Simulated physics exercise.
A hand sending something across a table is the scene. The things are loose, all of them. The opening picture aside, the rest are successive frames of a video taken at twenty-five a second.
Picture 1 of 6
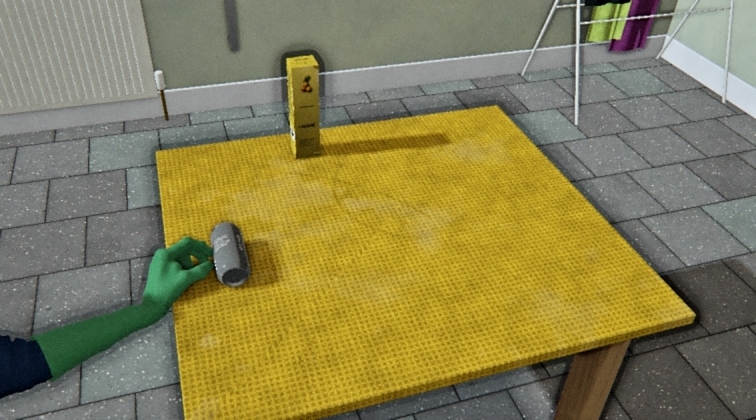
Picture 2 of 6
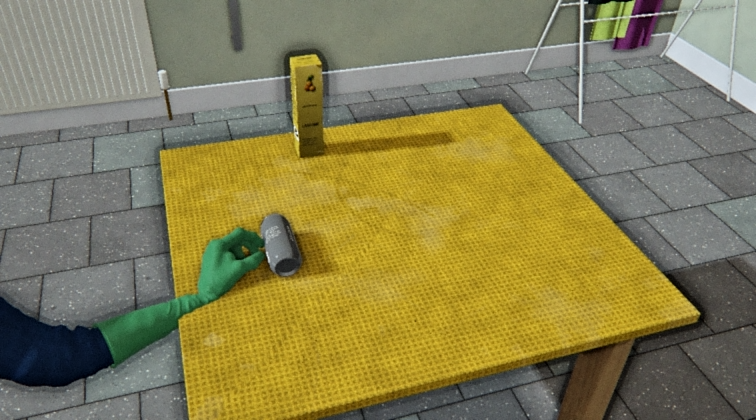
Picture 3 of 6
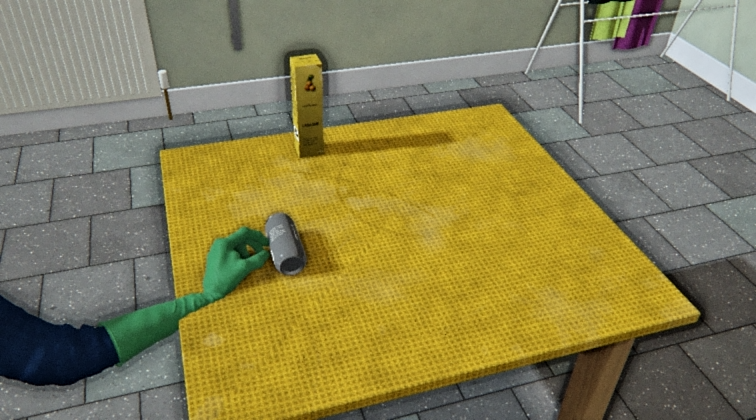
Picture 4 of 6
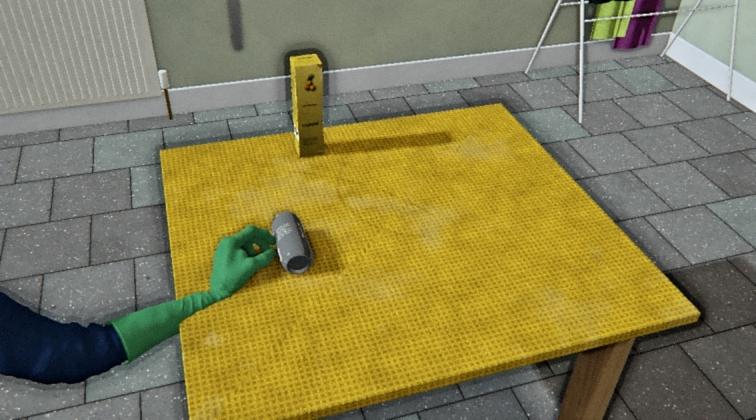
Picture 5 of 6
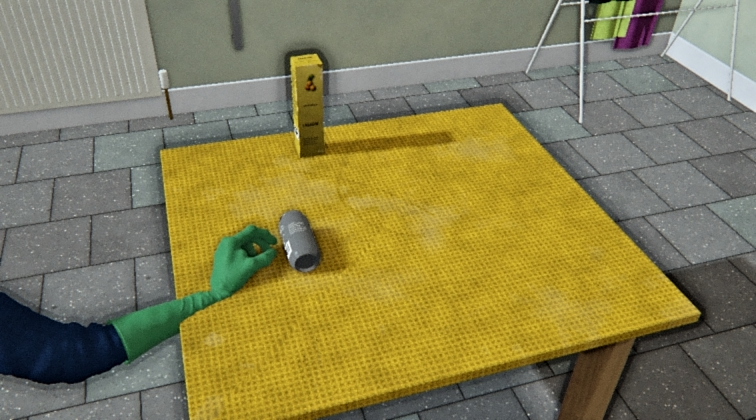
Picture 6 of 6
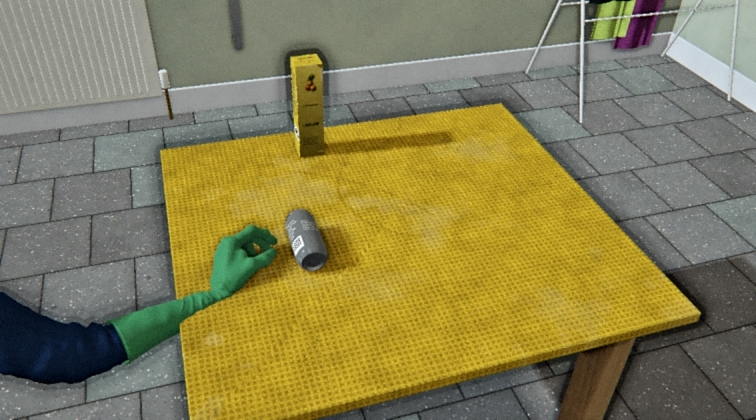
A green-gloved hand with a dark blue sleeve reaches in from the left over a table with a bright yellow, textured top, seen from above in a grey-tiled room. A grey can lies on its side at the fingertips, with a tall yellow box standing near the back edge. The hand moves the can rightward, then stays still while the can rolls slightly away.
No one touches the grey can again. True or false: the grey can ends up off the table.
False.
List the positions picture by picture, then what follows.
The first frame shows under the hand; grey can (230, 254).
The second frame shows under the hand; grey can (280, 245).
The third frame shows under the hand; grey can (285, 244).
The fourth frame shows grey can (292, 242).
The fifth frame shows grey can (299, 241).
The sixth frame shows grey can (306, 240) rolled a little.
Then, 0.20 s after the last picture, grey can rolled about its own width near (334, 235).
Then, 0.40 s after the last picture, grey can rolled well along near (351, 232).
At rest, moved from the start, grey can. Seen from the same camera at the end, grey can near (359, 230).
